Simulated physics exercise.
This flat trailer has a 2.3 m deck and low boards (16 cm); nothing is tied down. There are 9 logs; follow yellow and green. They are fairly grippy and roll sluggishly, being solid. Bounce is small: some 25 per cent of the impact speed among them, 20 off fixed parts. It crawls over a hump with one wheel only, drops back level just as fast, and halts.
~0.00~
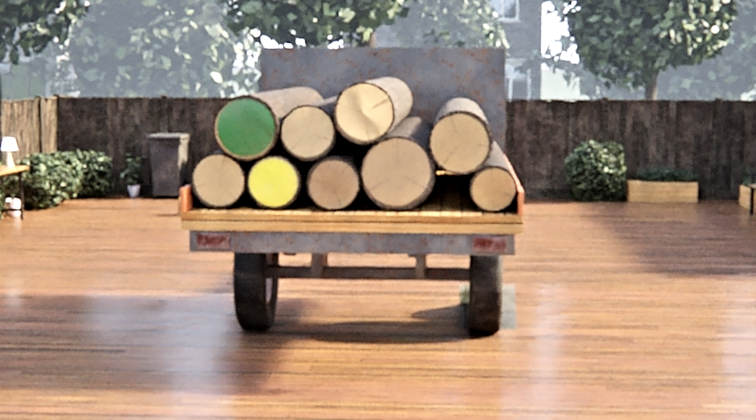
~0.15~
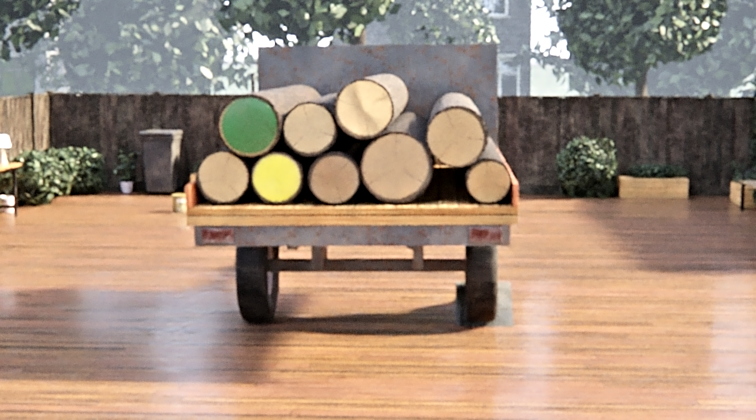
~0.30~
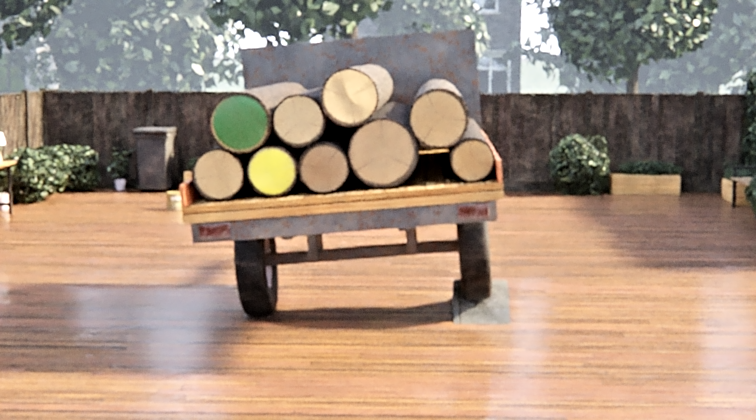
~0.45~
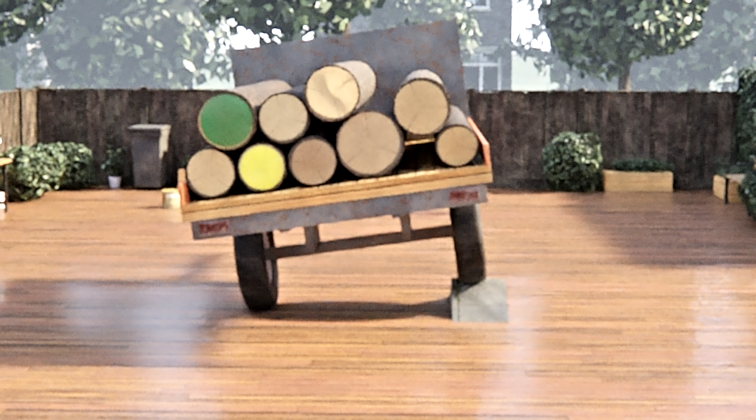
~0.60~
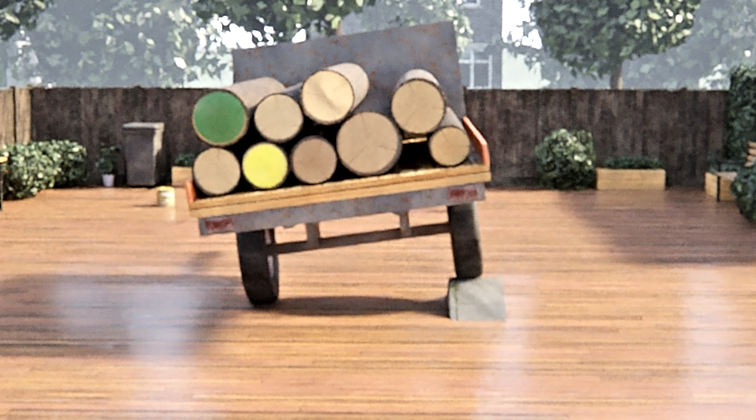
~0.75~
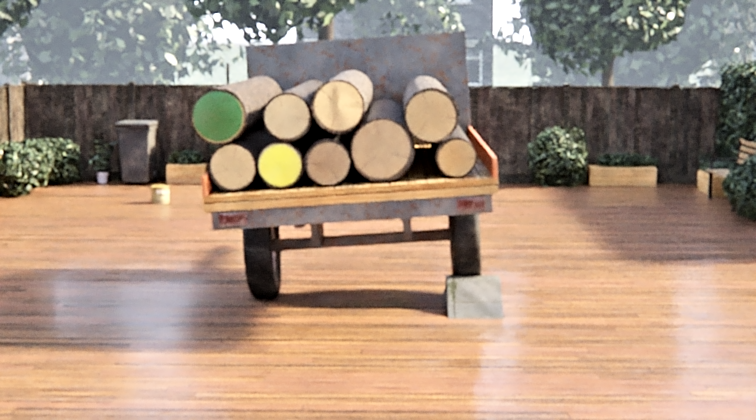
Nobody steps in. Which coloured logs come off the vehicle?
The yellow one is still aboard; the green one goes over the edge.
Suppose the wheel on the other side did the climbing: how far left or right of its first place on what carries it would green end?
Some 25 cm rightwards.
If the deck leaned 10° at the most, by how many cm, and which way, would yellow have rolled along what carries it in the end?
Some 15 cm rightwards.
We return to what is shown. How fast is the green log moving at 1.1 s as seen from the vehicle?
Near 2.0 m/s.
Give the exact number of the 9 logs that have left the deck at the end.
The count is 1.
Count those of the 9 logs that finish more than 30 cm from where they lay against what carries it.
The count is 1.
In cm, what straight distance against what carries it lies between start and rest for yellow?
Moved: Yellow 5.
By 1.1 s, yellow is on the deck, 65 cm from the left edge, rolling right; green is dropping off the left side; 1 off so far.
By 1.3 s, green is dropping off the left side; as before, yellow; 1 off so far.
Finally (3.0 s), yellow is on the deck, 65 cm from the left edge; green is on the ground to the left; 1 off so far.
